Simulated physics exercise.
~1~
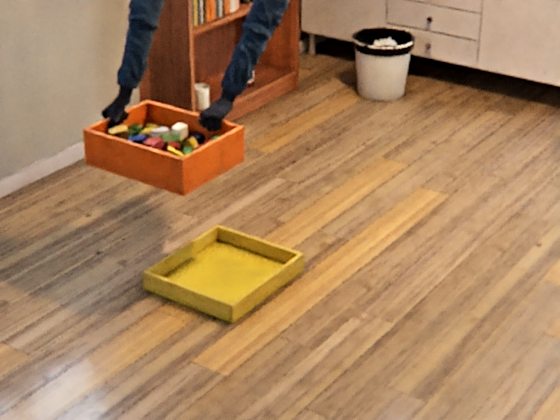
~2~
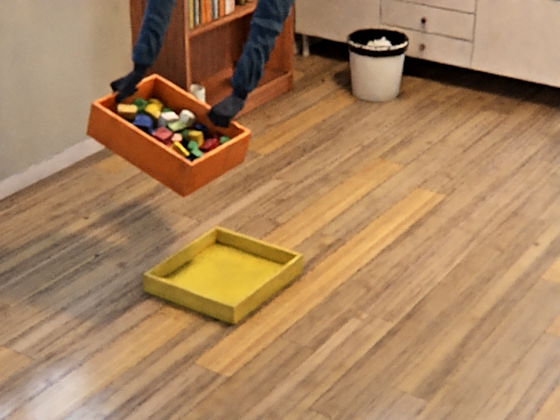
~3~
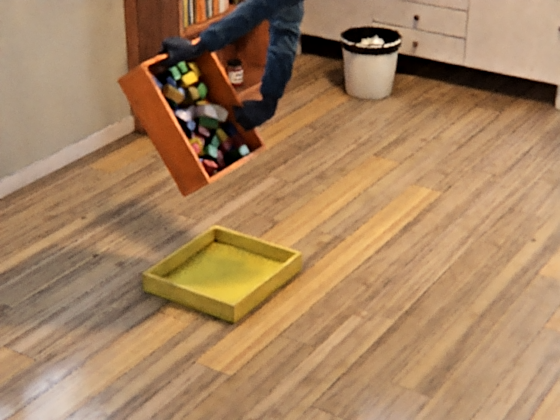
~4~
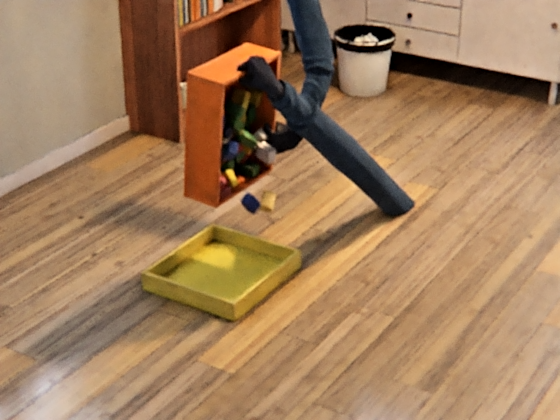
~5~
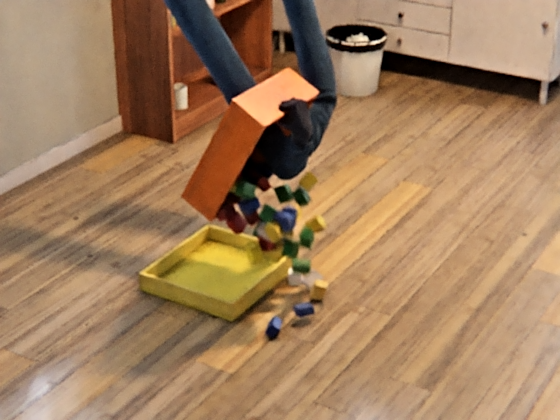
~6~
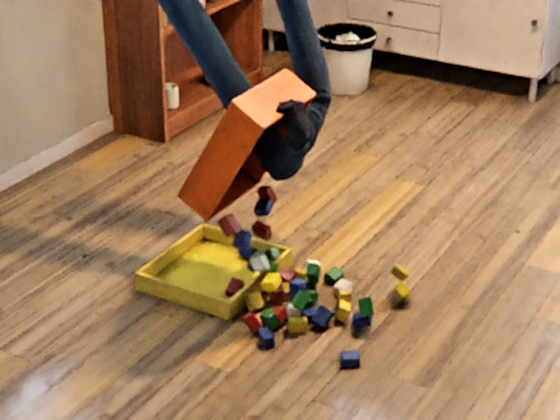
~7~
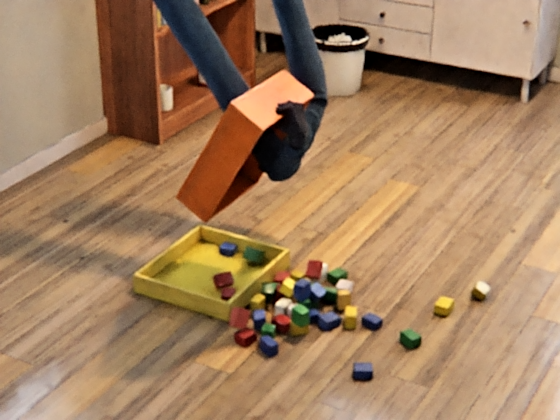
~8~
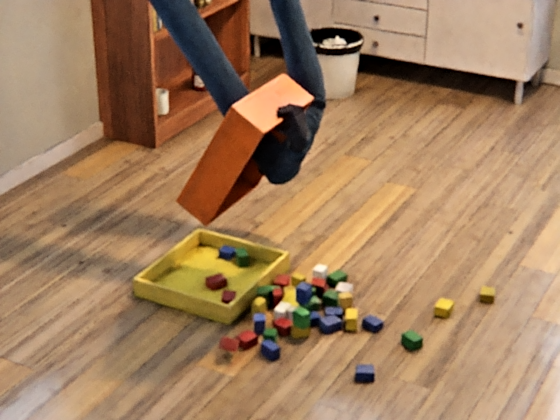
The footage shows two dark-gloved arms tipping an orange crate of colourful toy bricks above a low yellow basket on a wooden floor. The bricks tumble out, and most land in a scattered pile to the right of the basket, with only a few inside, while the crate stays tilted.
